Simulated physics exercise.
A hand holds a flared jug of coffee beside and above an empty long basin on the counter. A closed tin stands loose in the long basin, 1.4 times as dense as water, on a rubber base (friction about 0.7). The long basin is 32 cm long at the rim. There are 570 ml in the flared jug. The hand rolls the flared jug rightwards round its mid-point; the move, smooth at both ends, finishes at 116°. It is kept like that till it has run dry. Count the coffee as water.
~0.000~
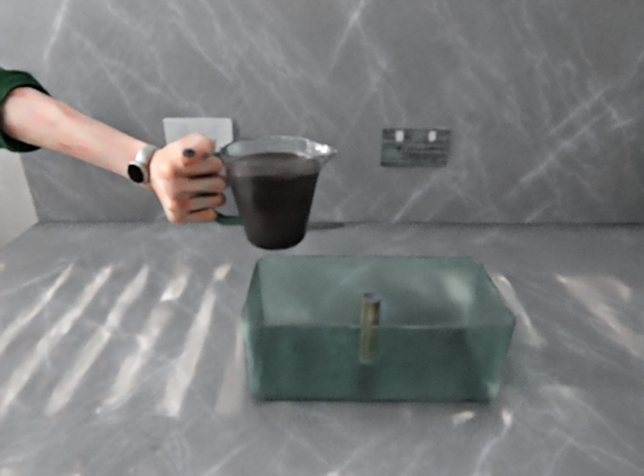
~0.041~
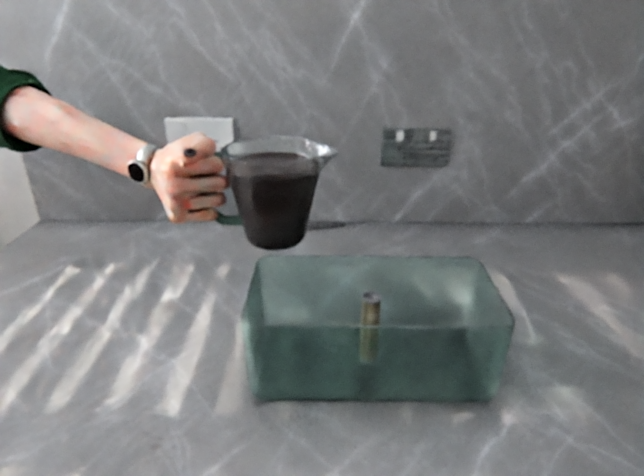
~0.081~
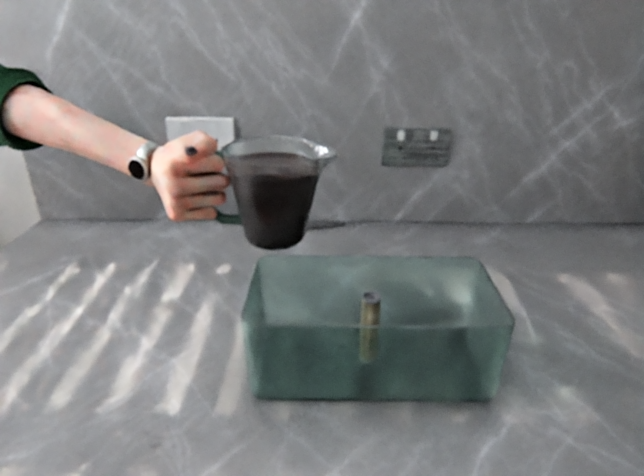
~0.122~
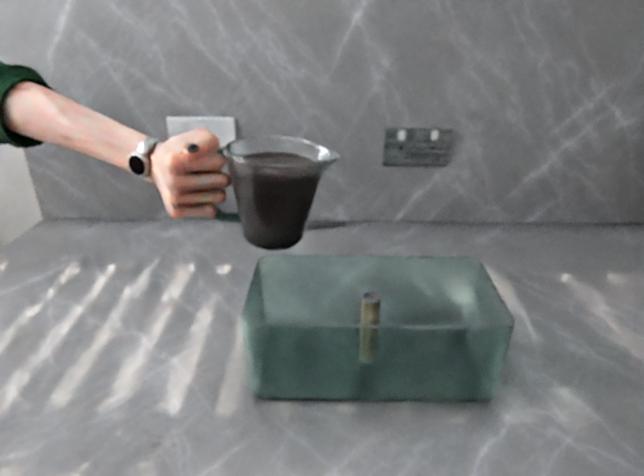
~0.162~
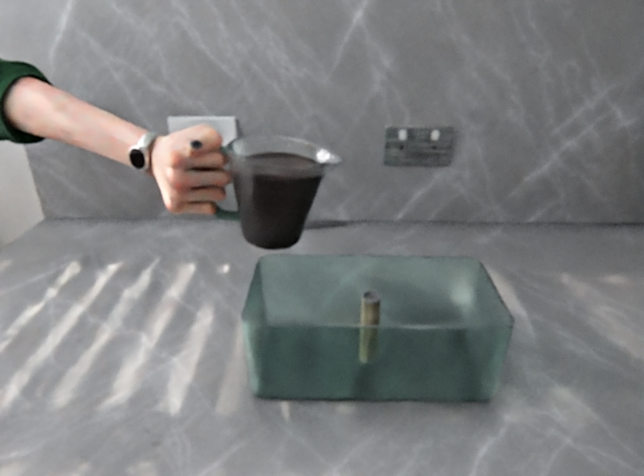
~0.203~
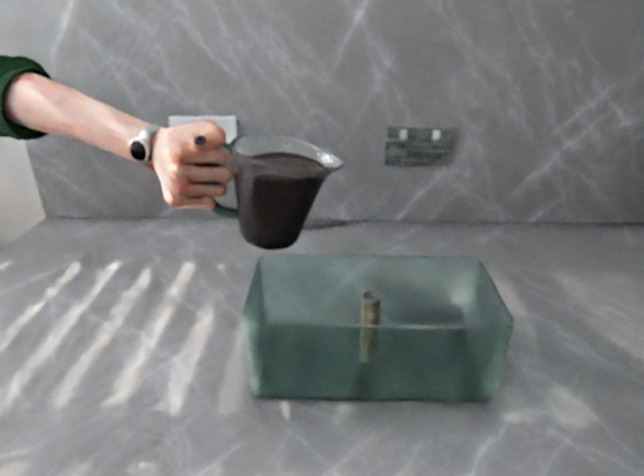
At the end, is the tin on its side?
It topples.
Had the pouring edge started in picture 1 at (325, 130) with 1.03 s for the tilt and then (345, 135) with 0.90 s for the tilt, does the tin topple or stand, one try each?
First it falls; then it goes over.
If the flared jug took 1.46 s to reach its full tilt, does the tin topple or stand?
The tin topples.
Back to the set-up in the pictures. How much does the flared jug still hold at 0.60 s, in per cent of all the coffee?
Near 66 in a hundred.
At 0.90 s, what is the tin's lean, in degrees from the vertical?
It is at some 5°.
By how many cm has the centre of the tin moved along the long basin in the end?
Some 8.0 cm.
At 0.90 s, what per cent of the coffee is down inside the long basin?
Near 84 in a hundred.
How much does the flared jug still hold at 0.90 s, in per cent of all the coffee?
Near 7 in a hundred.
Then, 0.60 s in, the tilt is 73° and 65 per cent is still to pour; the tin stands where it began.
Then, 0.90 s in, the tilt is 111° and 7 per cent is still to pour; the tin leans 4°.
Then, 1.21 s in, the tilt is 116° and 0 per cent is still to pour; the tin lies on its side.
Then, 1.54 s in, the tilt is 116° and 0 per cent is still to pour; the tin lies on its side.
Finally, the tin lies on its side.
